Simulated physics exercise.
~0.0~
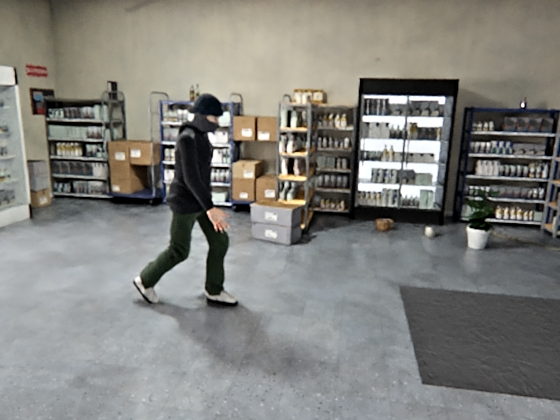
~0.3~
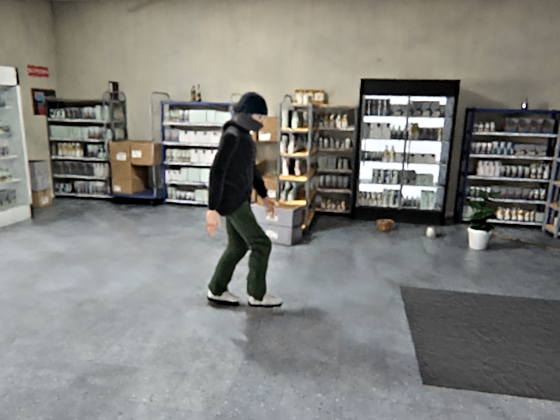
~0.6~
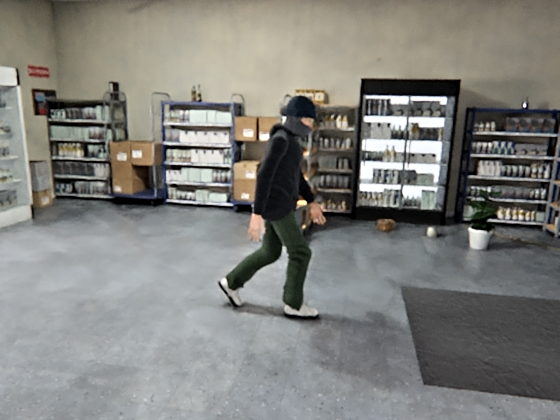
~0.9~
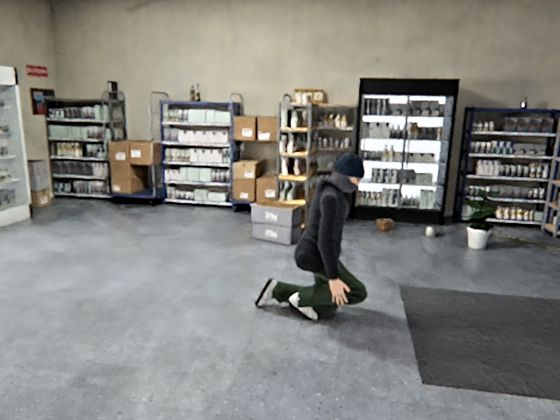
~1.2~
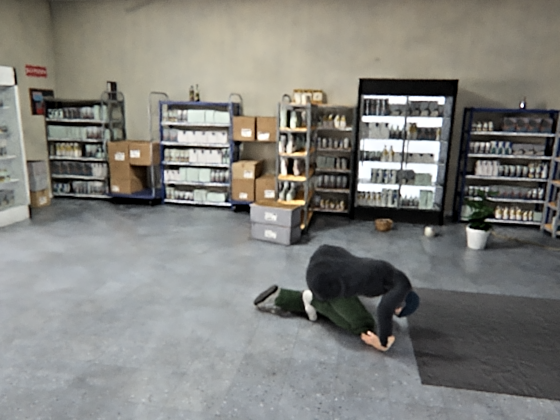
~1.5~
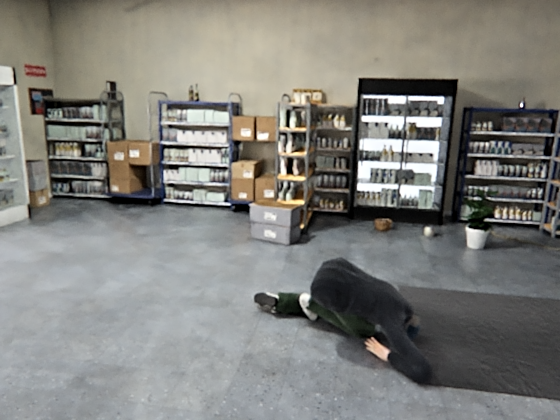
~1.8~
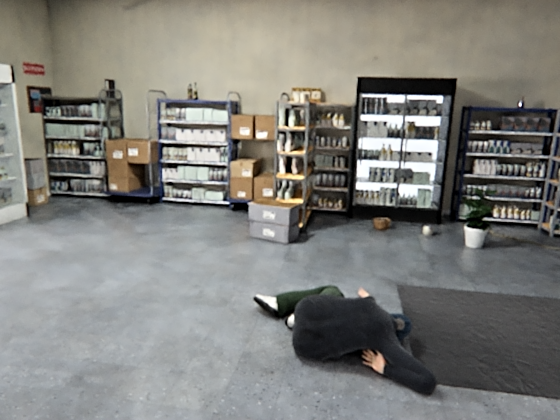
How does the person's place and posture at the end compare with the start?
At the start the person is upright and walking on the left side of the room, well away from the black mat. By the end the person is farther right and lower in the view, lying crumpled on the floor just short of the mat's near edge.
